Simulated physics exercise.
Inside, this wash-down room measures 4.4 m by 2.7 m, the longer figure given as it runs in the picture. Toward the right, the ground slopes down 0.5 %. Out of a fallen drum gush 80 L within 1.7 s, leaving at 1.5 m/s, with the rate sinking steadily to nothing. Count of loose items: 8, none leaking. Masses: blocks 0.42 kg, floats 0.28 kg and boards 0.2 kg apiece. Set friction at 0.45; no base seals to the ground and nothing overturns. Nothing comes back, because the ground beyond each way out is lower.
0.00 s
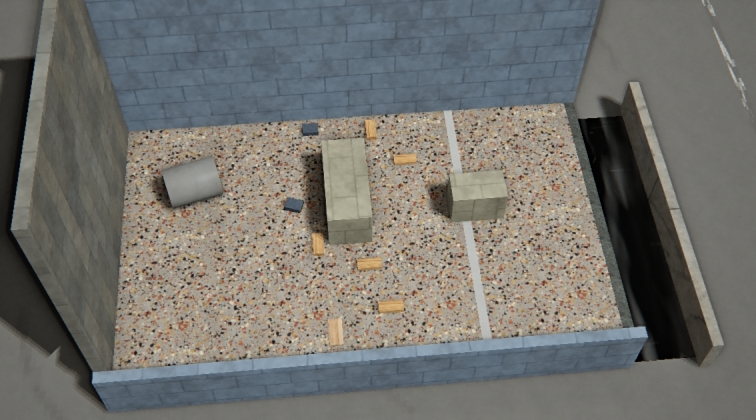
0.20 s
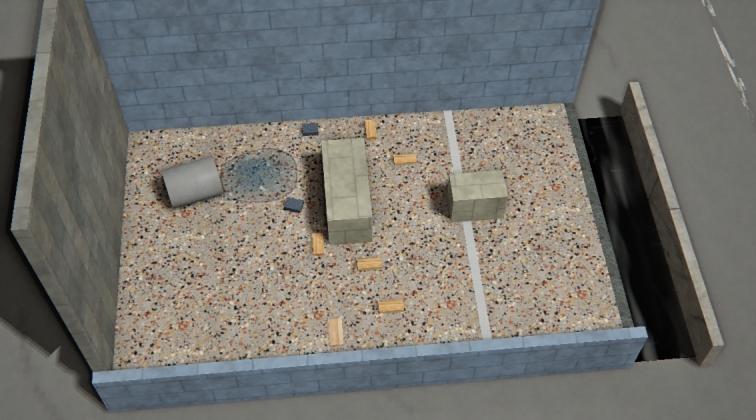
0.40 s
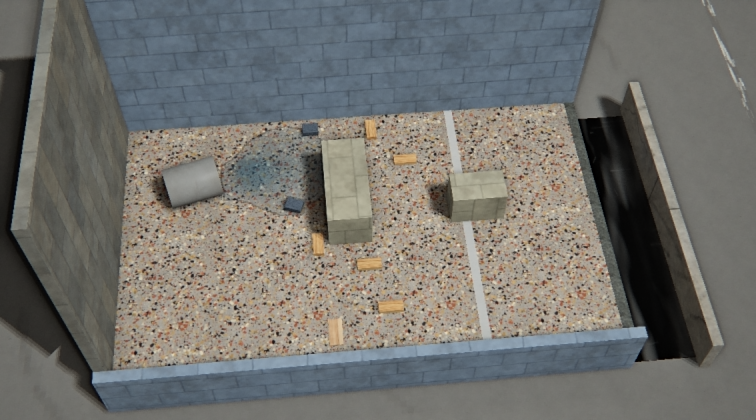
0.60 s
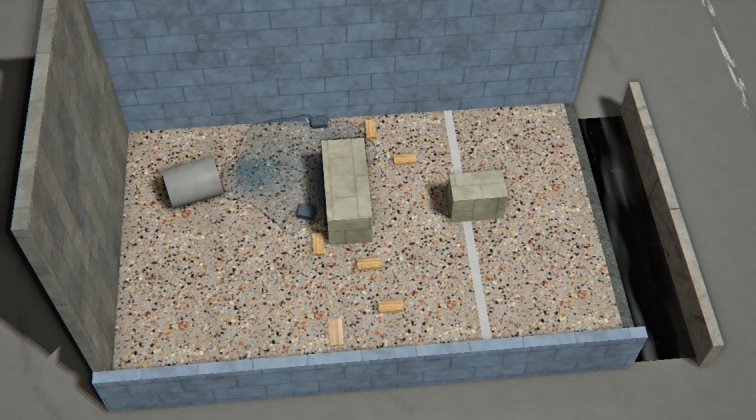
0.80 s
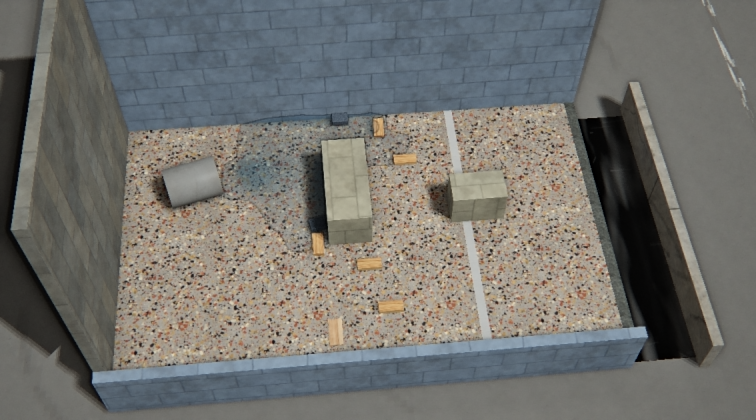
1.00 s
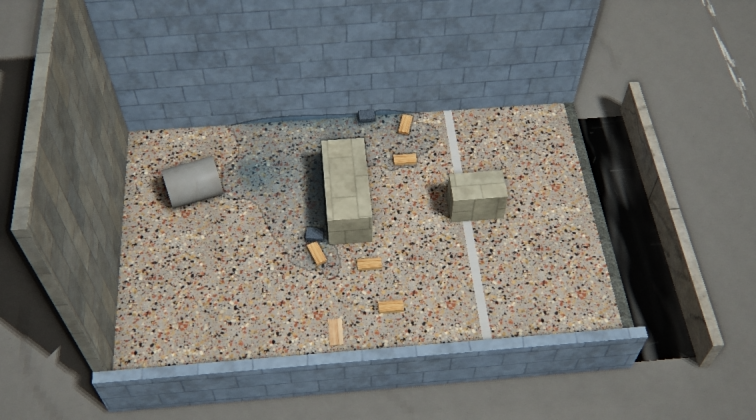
Water spreads from beside a grey drum across the speckled floor of a walled room, shifting two small dark blocks rightward around a long pale block, then nudging a couple of the wooden pieces lying nearby.
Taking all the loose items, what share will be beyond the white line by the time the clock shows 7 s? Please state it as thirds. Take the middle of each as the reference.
Result: A third is not reached.
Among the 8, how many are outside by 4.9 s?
By then 2.
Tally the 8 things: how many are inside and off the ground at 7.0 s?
It comes to 0.
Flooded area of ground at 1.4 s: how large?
Roughly 2.5 m2.
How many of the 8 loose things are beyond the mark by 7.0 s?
That would be 2 of them.
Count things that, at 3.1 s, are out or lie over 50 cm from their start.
4.
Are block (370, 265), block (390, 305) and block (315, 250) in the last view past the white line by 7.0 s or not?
Respectively: Held back; held back; held back.
After 1.4 s 1 of 8 are over the mark; 2 afloat.
After 3.1 s 2 of 8 are over the mark; 3 afloat.
After 4.9 s 2 of 8 are over the mark; 0 afloat.
After 7.0 s 2 of 8 are over the mark; 0 afloat.
